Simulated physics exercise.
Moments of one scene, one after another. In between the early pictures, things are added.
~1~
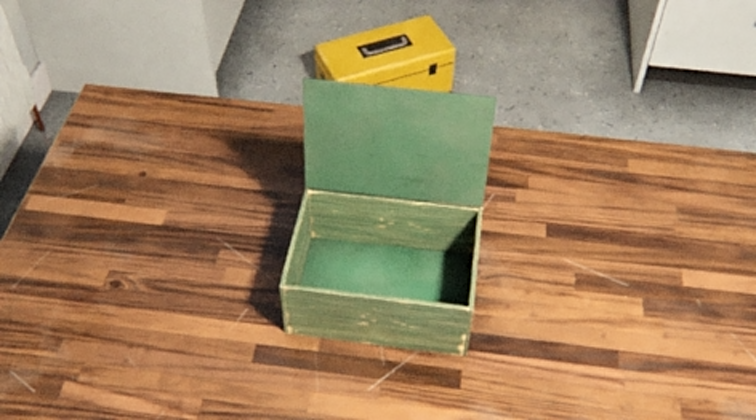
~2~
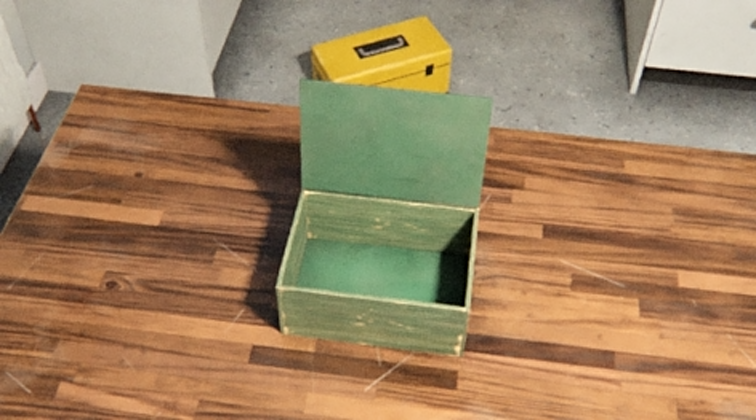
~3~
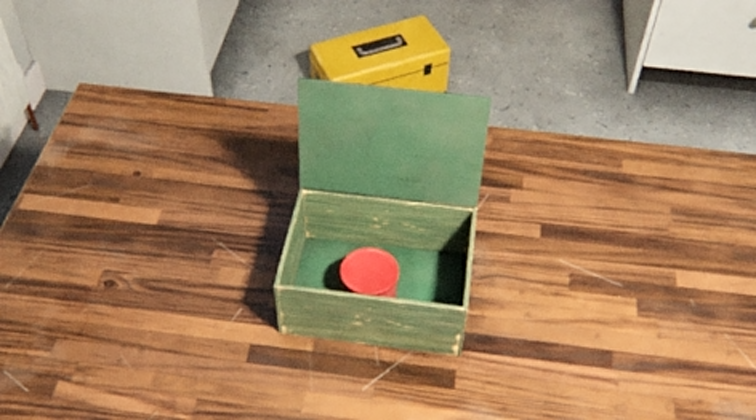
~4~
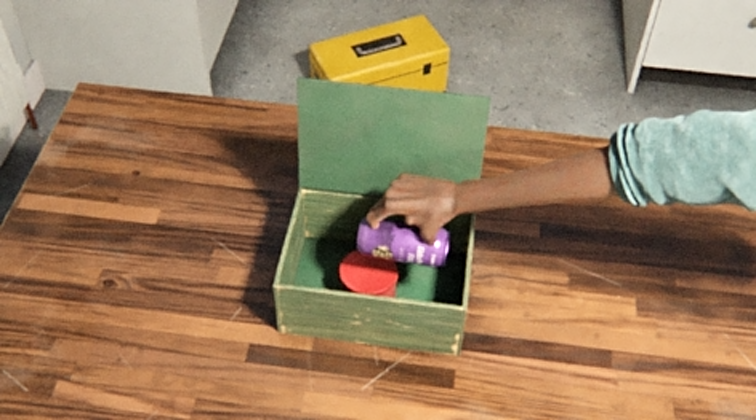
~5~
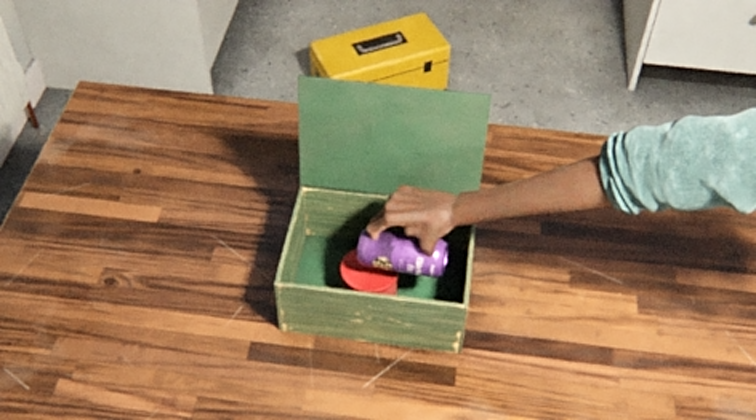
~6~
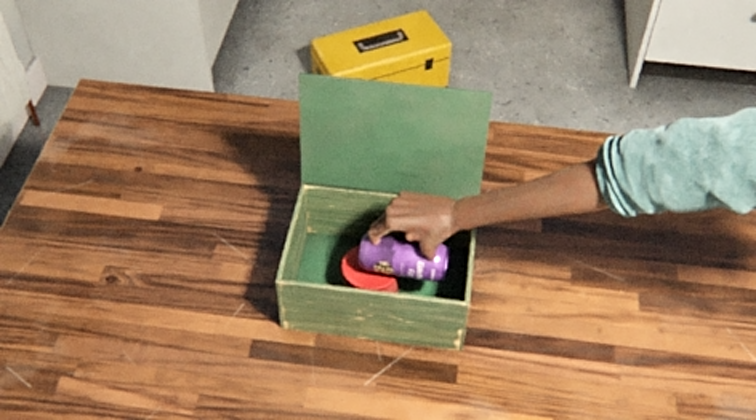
A red tub appears inside an open green wooden box that starts out empty on a striped wood tabletop, with a yellow case behind it. Then a hand reaching from the right holds a purple can on its side above the tub and lowers it slightly into the box, still gripping it.
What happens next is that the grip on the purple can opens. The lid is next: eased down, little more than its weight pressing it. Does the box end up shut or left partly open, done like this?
It ends up partly open.
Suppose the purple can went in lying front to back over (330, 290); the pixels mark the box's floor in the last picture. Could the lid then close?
It seals the box.
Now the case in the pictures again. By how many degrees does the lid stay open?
Some 12° above the rim.
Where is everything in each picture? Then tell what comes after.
In the first frame, the last thing is not in view yet.
In the second frame, the last thing is not in view yet.
In the third frame, the last thing is not in view yet; red tub (369, 283).
The fourth frame shows still above its spot; purple can (403, 242); red tub (369, 282).
The fifth frame shows still above its spot; purple can (403, 252).
The sixth frame shows put in, still held; purple can (404, 257).
Then, 0.50 s after the last picture, purple can rolled about its own width near (444, 275).
Then, 1.40 s after the last picture, lid 80° above the rim; purple can rolled about its own width near (444, 275).
Then, 1.70 s after the last picture, lid 50° above the rim; purple can rolled about its own width near (444, 275).
Then, 1.90 s after the last picture, lid 16° above the rim; purple can rolled about its own width near (444, 275).
At rest, lid 11° above the rim; moved from the start, purple can; red tub in place. Seen from the same camera at the end, purple can near (444, 275).
